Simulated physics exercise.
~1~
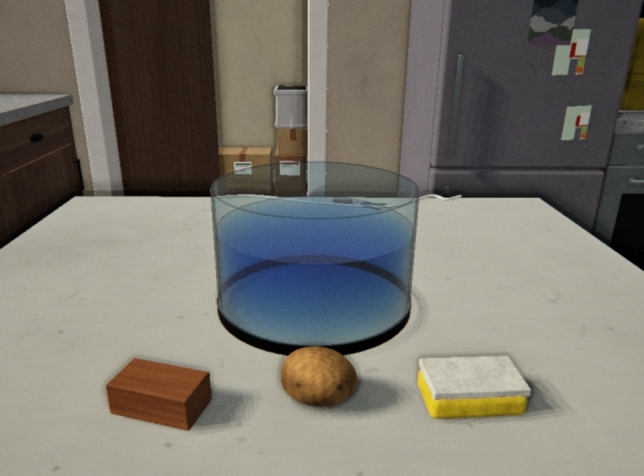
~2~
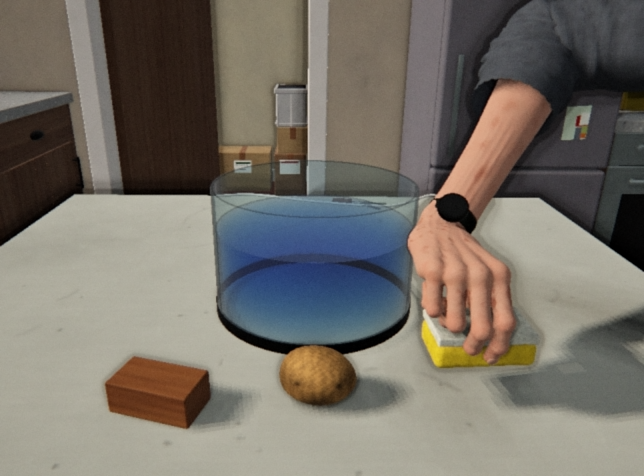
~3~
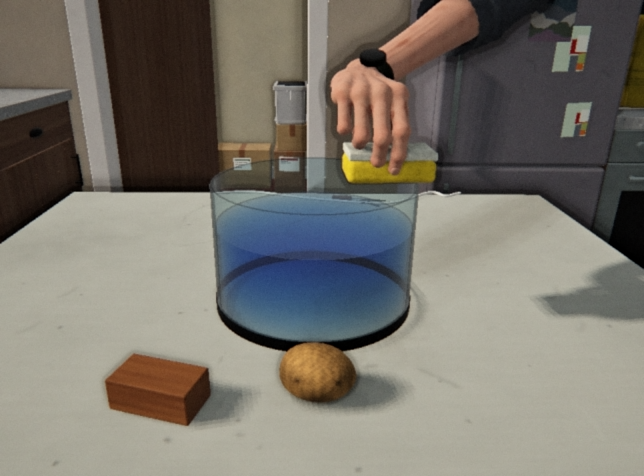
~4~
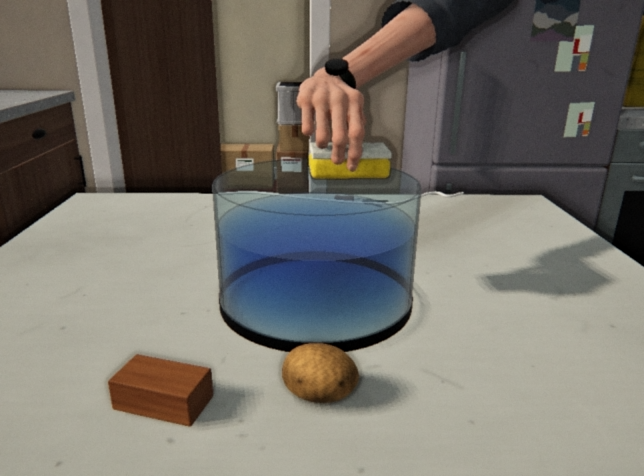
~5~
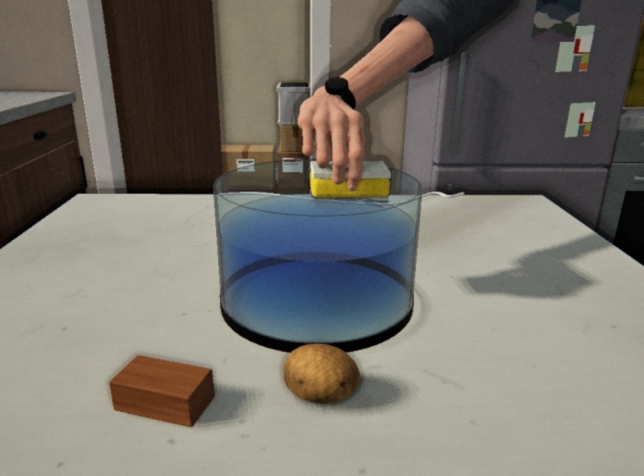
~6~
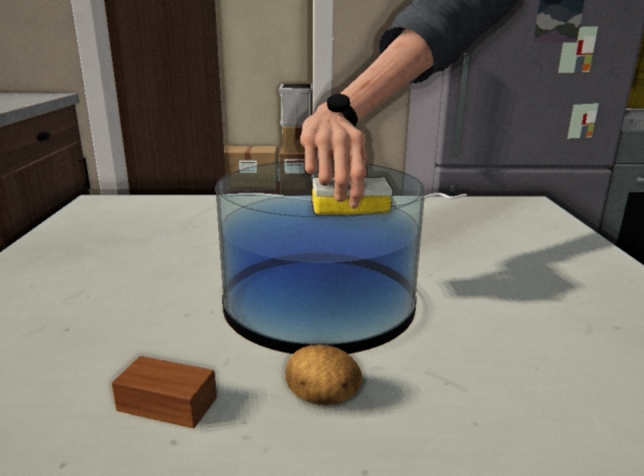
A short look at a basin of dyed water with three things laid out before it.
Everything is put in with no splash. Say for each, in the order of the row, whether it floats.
On the left it keeps up, in the middle it goes down, on the right it keeps up.
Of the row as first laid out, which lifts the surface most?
Result: The centre of the three.
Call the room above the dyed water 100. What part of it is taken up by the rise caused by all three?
It works out near 10 per cent.
Shortly, the sponge bobs at the top.
Then, the potato ends at the bottom.
At the finish, the wooden block bobs at the top; afloat, wooden block and sponge.
